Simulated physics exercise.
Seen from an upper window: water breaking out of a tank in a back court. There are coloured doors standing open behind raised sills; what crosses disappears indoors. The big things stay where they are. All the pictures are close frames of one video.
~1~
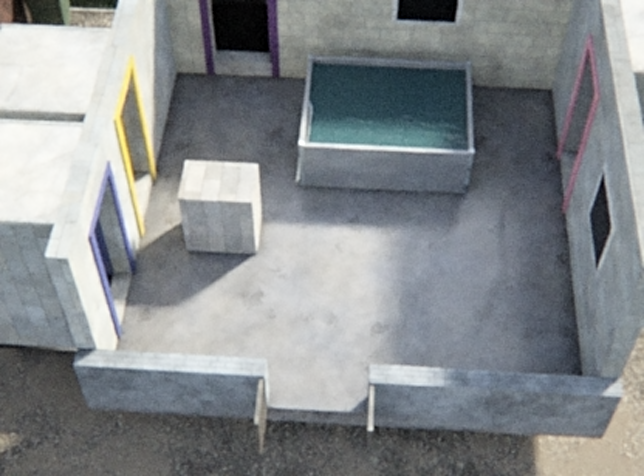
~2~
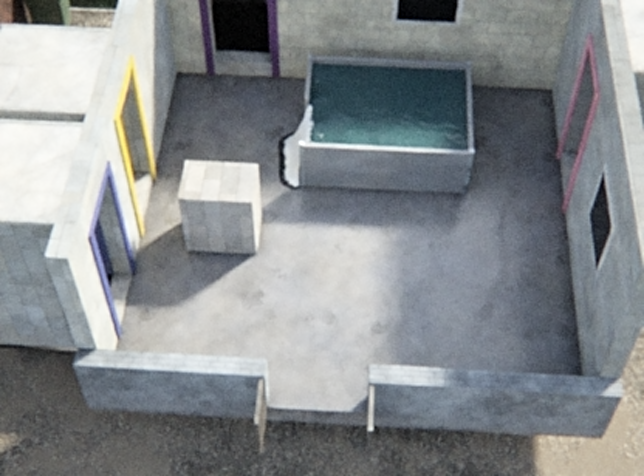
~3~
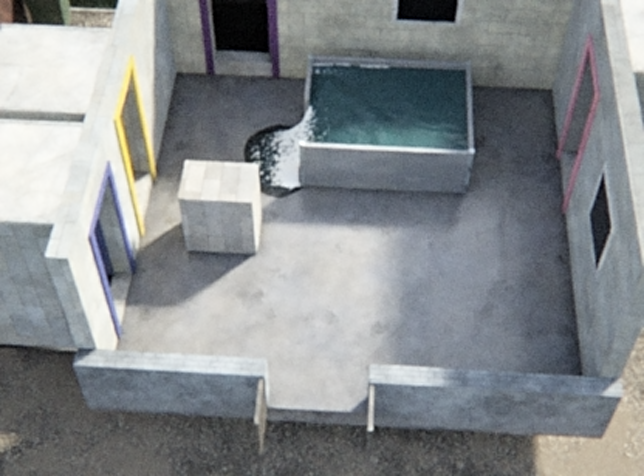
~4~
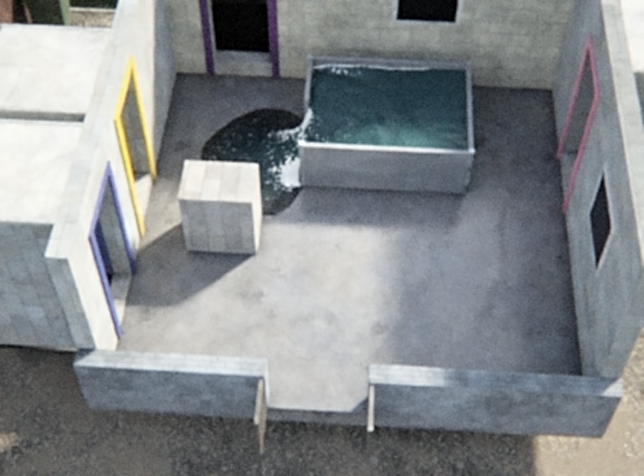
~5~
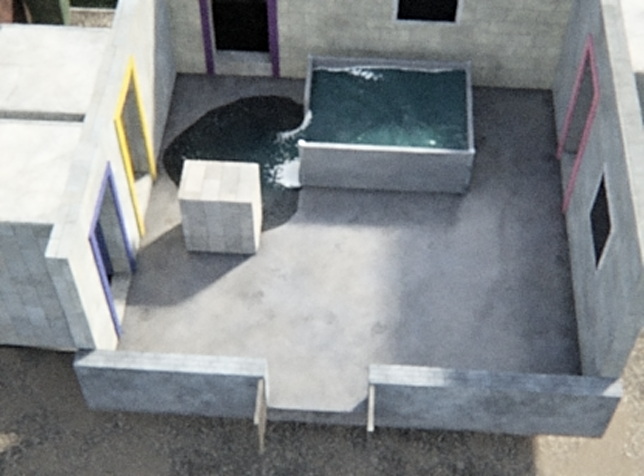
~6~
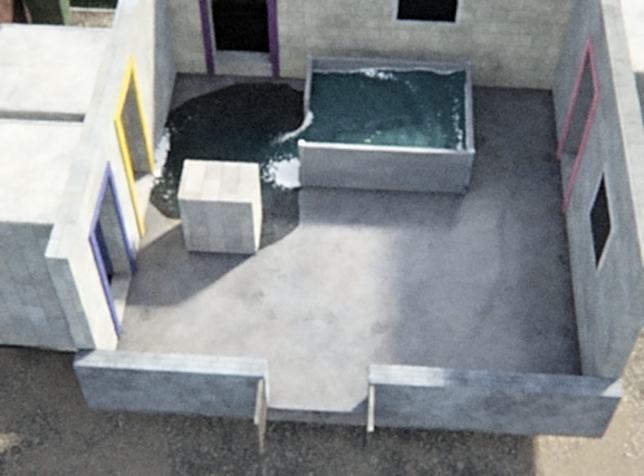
Dark green water bursts from the left side of a grey, block-walled tank near the back of a concrete court, seen from above through a steady camera. A pale block stands left of centre, with yellow and blue doorways on the left, purple at the back and pink on the right. White foam spills out first, then a dark, glinting pool spreads leftward behind the block towards the yellow doorway.
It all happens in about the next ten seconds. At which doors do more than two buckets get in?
Outcome: The yellow door will pass more than two buckets; the pink door will pass two buckets at most; the blue door will pass more than two buckets; the purple door will pass two buckets at most.
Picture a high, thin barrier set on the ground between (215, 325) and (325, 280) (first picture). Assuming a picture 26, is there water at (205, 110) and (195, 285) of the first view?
Soaked, soaked.
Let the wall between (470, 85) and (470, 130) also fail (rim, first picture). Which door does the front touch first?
The pink one comes first.
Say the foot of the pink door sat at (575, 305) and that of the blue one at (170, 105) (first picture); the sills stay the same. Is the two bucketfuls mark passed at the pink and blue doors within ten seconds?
Then: Pink stays under, blue takes more.
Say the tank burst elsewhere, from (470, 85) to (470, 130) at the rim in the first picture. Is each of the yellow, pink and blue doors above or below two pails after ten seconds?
The yellow door falls short, the pink door exceeds the limit and the blue door exceeds the limit.
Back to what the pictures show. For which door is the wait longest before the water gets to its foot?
I'd go with the pink door.
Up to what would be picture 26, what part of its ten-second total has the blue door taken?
Around 10 %.
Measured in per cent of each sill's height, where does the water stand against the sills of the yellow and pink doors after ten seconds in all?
I'd say around 60 and 20 in a hundred.
A moment on, water covers 20 % of the floor; the yellow door under two buckets in, the pink door not reached, the blue door wet at the sill, nothing in, the purple door wet at the sill, nothing in.
Next, water covers 30 % of the floor; the yellow door far over two buckets in, the pink door not reached, the blue door wet at the sill, nothing in, the purple door wet at the sill, nothing in.
Then, water covers 45 % of the floor; the yellow door far over two buckets in, the pink door not reached, the blue door under two buckets in, the purple door wet at the sill, nothing in.
Later, water covers 80 % of the floor; the yellow door far over two buckets in, the pink door wet at the sill, nothing in, the blue door under two buckets in, the purple door wet at the sill, nothing in.
In the end, water covers 95 % of the floor; the yellow door far over two buckets in, the pink door wet at the sill, nothing in, the blue door over two buckets in, the purple door wet at the sill, nothing in.
